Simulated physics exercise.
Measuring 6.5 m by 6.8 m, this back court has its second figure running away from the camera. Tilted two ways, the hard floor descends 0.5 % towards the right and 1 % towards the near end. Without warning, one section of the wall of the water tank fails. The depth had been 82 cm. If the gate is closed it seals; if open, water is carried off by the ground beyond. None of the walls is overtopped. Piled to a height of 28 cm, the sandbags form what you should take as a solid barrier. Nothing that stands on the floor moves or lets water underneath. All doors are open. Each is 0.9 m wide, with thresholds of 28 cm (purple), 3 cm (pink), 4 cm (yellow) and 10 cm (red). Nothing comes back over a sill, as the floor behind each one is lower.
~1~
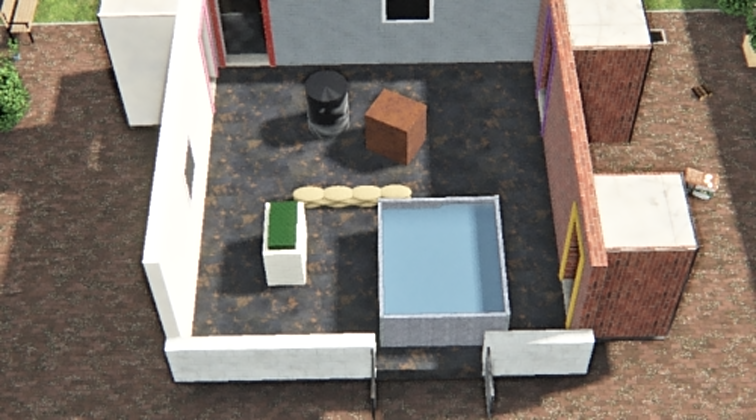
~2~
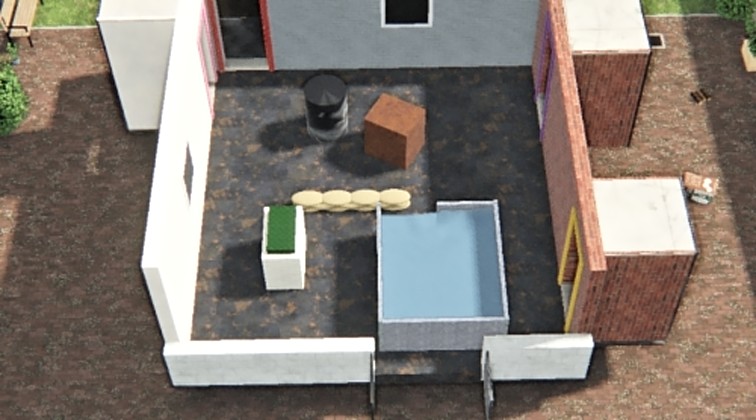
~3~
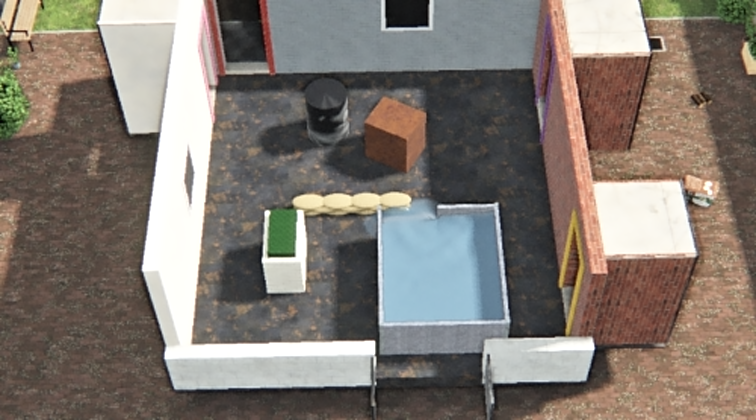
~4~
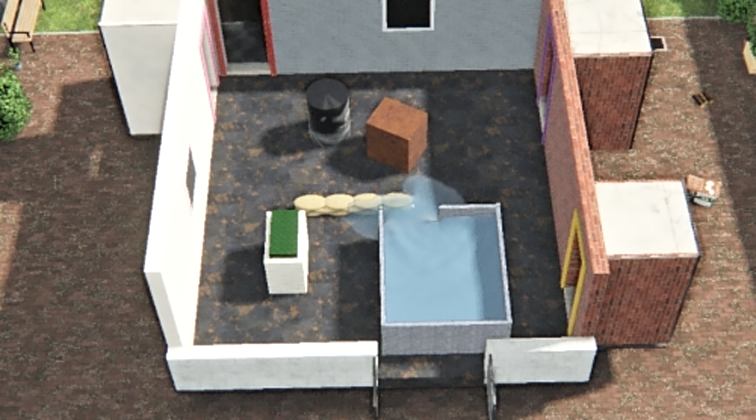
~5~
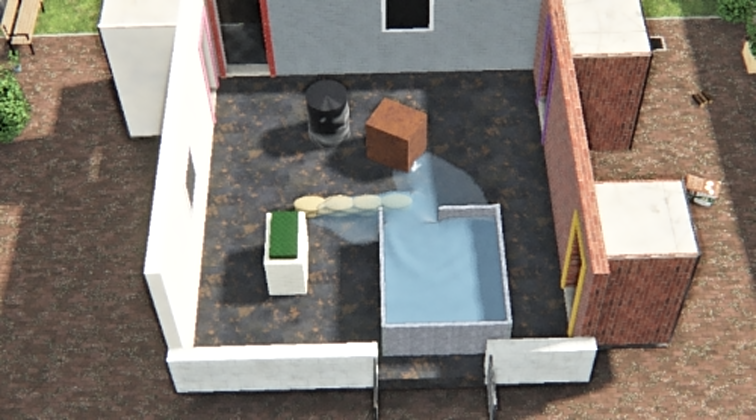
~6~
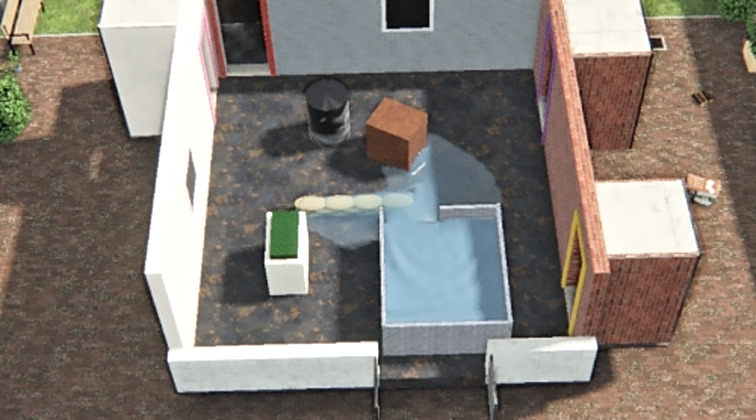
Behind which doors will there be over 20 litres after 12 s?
In order: Purple door: Within the limit; pink door: Past the limit; yellow door: Past the limit; red door: Within the limit.
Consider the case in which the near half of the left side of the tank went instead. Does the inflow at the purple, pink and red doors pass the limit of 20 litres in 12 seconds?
Against that limit: Purple below, pink above, red above.
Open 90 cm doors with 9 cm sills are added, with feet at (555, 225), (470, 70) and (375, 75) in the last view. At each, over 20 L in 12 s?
The first one doesn't reach it, the second one exceeds it, and the third one doesn't reach it.
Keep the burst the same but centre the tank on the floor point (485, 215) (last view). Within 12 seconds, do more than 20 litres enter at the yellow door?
Well, yellow ends up inside the mark.
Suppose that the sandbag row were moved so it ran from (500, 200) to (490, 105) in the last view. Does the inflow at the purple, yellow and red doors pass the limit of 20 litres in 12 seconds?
Purple within the limit, yellow exceeded, red exceeded.
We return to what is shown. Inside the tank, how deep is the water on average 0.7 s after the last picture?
About 60 centimetres on average.
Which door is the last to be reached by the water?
The answer is the yellow door.
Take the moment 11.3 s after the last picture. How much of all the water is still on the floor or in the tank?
Some 90 per cent remains.
Then, 0.7 s after the last picture water covers 35 % of the floor and is deepest (60 cm) near (400, 220); purple door not reached, pink door not reached, yellow door not reached, red door not reached.
Then, 1.5 s after the last picture water covers 55 % of the floor and is deepest (48 cm) near (400, 220); purple door 18 cm at the sill, 0 L in, pink door not reached, yellow door not reached, red door not reached.
Then, 2.8 s after the last picture water covers 70 % of the floor and is deepest (37 cm) near (400, 220); purple door 23 cm at the sill, 0 L in, pink door 6 cm at the sill, 5 L in, yellow door not reached, red door not reached.
Then, 6.3 s after the last picture water covers 95 % of the floor and is deepest (20 cm) near (400, 220); purple door 13 cm at the sill, 0 L in, pink door 11 cm at the sill, 45 L in, yellow door 3 cm at the sill, 0 L in, red door 8 cm at the sill, 8 L in.
Then, 11.3 s after the last picture water covers 95 % of the floor and is deepest (16 cm) near (373, 329); purple door 9 cm at the sill, 0 L in, pink door 6 cm at the sill, 101 L in, yellow door 13 cm at the sill, 85 L in, red door 5 cm at the sill, 8 L in.
